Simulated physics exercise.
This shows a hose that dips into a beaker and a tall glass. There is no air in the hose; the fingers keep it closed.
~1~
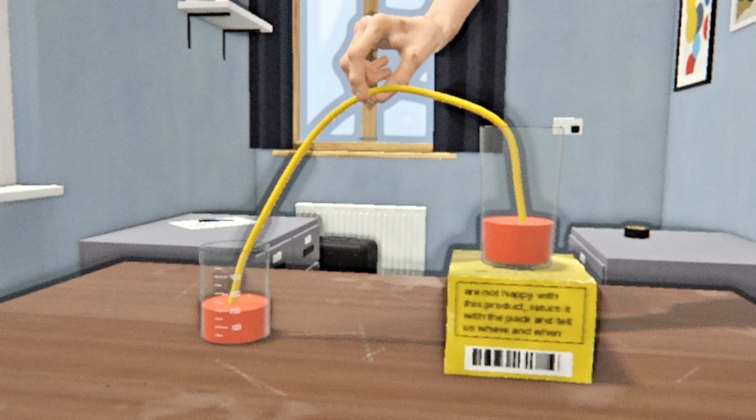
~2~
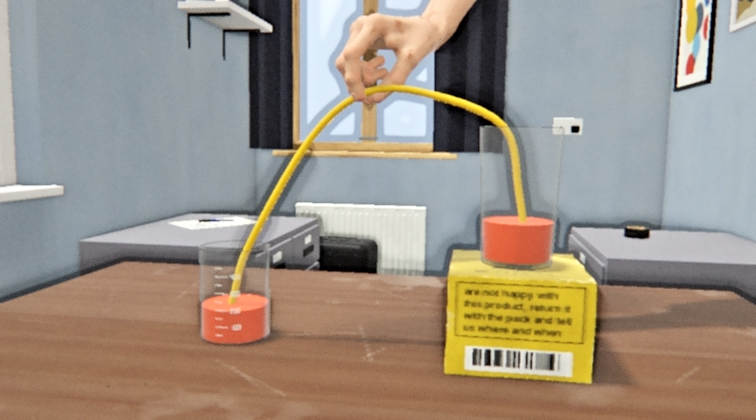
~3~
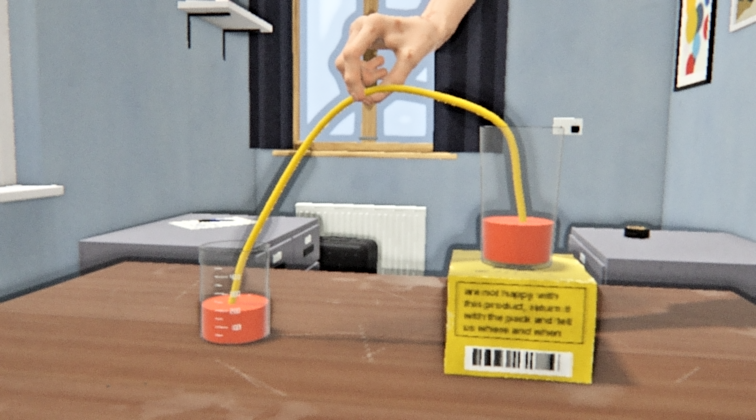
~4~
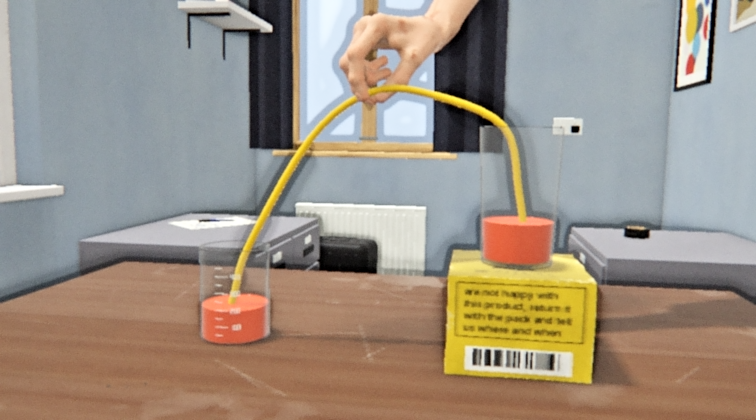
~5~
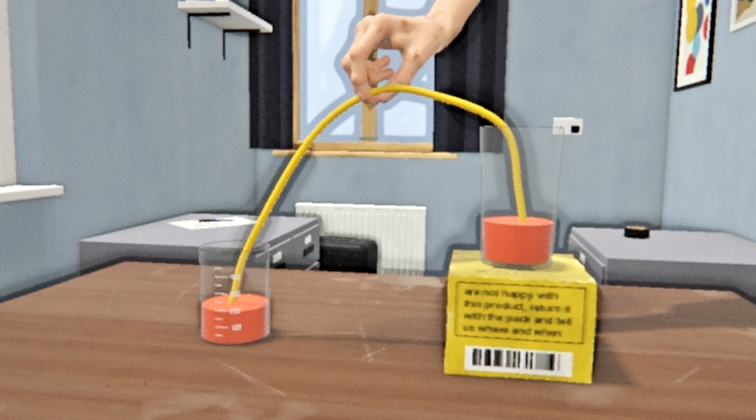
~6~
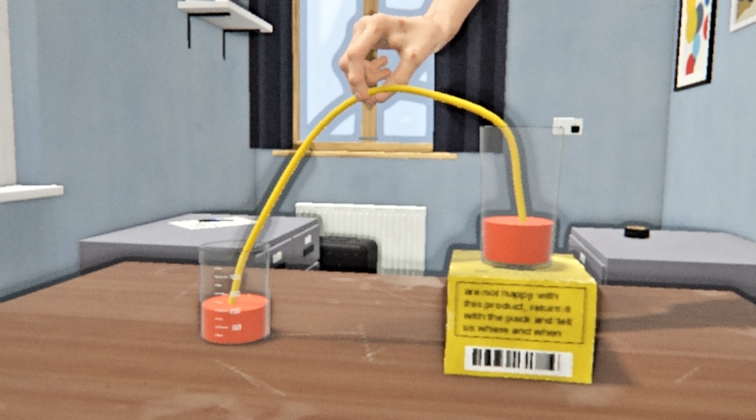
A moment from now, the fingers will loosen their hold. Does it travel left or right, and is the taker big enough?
It flows to the left, and the receiving one holds it all.
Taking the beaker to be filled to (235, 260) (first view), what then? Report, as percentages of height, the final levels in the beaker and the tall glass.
100 % then 10 %, roughly.
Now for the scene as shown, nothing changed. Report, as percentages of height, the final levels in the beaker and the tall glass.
55 and 10 per cent, in that order.
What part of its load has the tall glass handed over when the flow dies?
Roughly 65 per cent of it.
A moment on, the beaker is about half full; the tall glass is about a quarter full.
Further on, the beaker is about half full; the tall glass is nearly empty.
When it is over, the beaker is about half full; the tall glass is nearly empty.
